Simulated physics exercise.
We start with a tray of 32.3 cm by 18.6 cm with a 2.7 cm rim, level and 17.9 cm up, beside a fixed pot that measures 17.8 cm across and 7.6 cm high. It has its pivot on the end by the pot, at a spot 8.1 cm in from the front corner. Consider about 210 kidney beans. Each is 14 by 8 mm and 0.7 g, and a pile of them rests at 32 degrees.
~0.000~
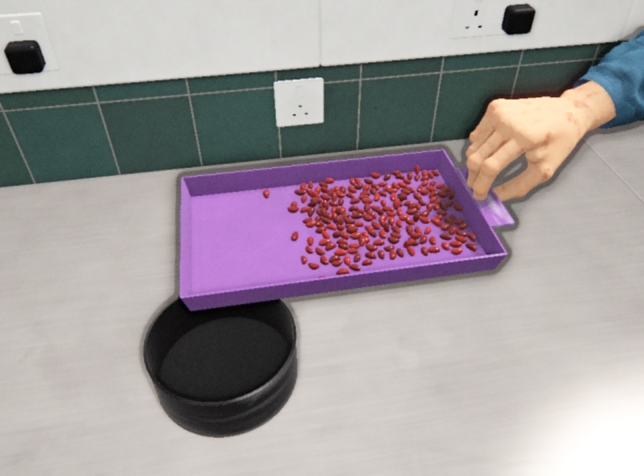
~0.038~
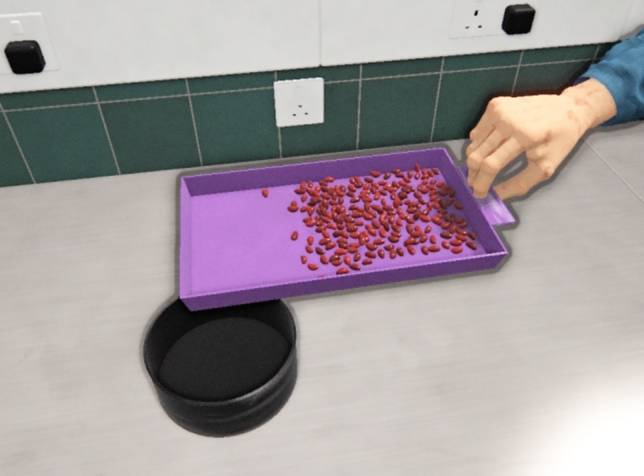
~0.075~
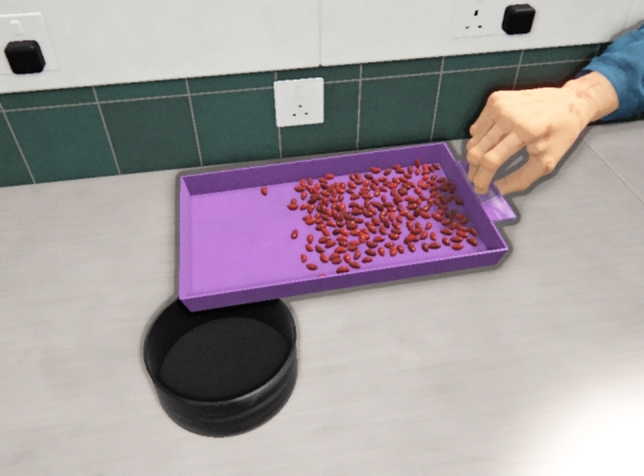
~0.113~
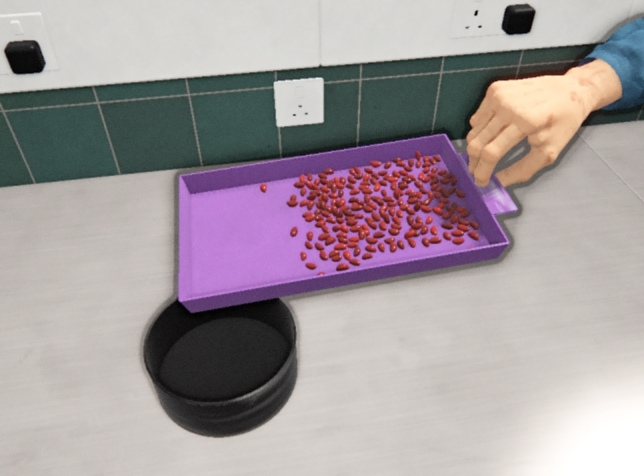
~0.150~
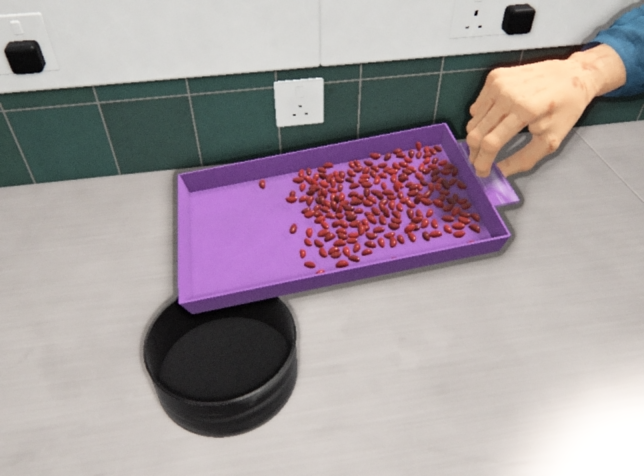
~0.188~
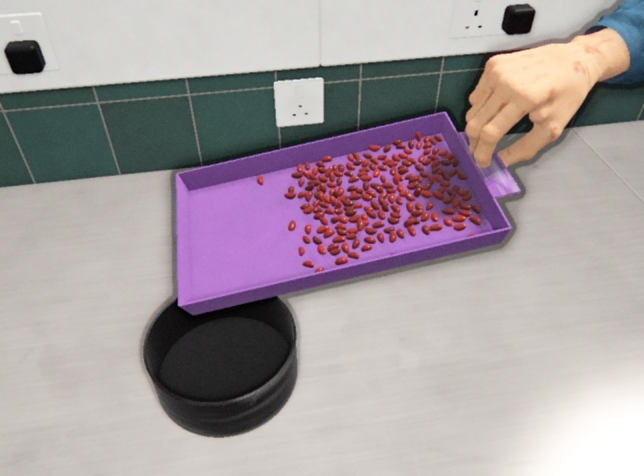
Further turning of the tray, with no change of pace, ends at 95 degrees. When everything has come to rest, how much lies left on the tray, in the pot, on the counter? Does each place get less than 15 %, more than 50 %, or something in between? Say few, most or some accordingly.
Tray: Few. Pot: Most. Counter: Some.
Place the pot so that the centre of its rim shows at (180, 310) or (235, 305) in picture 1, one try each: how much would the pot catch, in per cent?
That gives roughly 25 per cent and then 5 per cent.
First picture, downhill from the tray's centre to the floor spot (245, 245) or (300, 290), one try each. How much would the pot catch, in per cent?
Approximately 40 percent, then 85 percent.
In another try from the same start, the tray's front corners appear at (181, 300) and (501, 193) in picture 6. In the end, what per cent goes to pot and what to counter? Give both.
You'd end with pot at 30 and counter at 70.
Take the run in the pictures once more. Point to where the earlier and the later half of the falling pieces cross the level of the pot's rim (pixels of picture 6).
Roughly (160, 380) to begin with, later roughly (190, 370).
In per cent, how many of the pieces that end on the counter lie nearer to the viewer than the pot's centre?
Share: Some 90 %.
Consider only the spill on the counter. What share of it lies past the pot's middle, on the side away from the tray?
I'd put it close to 100 per cent.
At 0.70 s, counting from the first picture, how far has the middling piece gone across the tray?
Displacement on the tray: Roughly 14 cm.
After 0.70 s, tilt 50 degrees; the tray holds 100 %, the pot 0 %.
Then, at 1.04 s, tilt 77 degrees; the tray holds 50 %, the pot 20 %.
After 1.48 s, tilt 95 degrees; the tray holds 5 %, the pot 65 %.
In the end, at 2.4 s, tray 0 %, pot 75 %, counter 25 %.
